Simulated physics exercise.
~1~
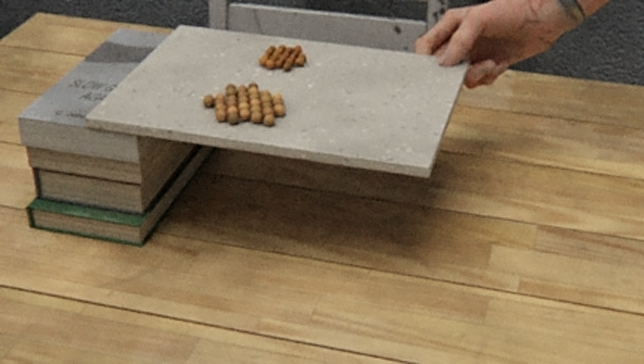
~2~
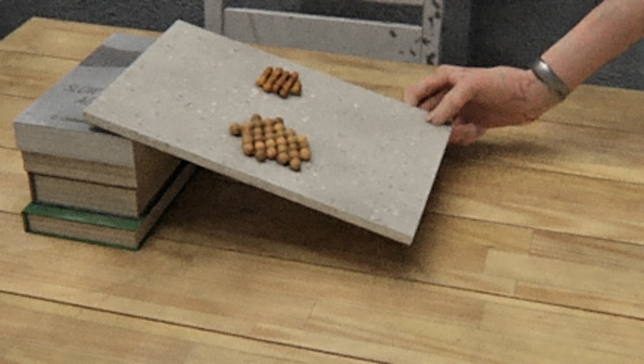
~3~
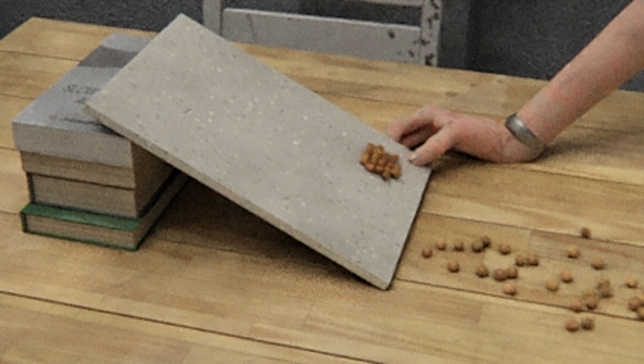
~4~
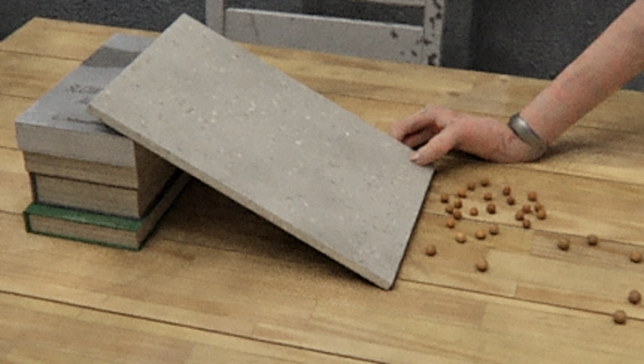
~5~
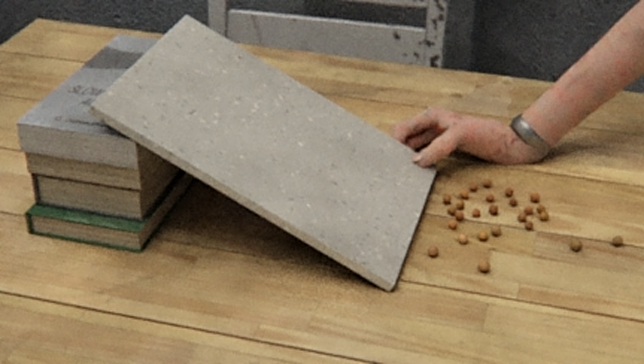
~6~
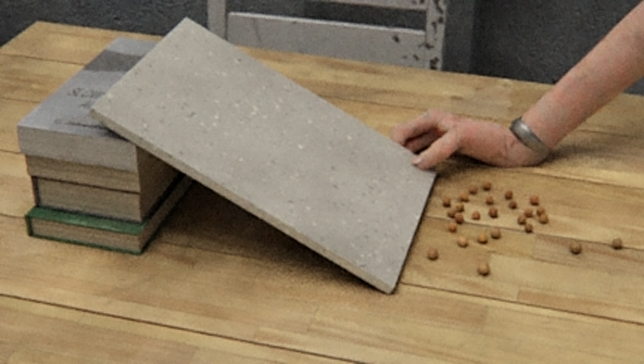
A hand lowered one end of a grey board propped on a stack of books until it touched the wooden table, and the nearer heap of small brown balls rolled off first, scattering farther right than the other heap, which slid down later and settled close by.
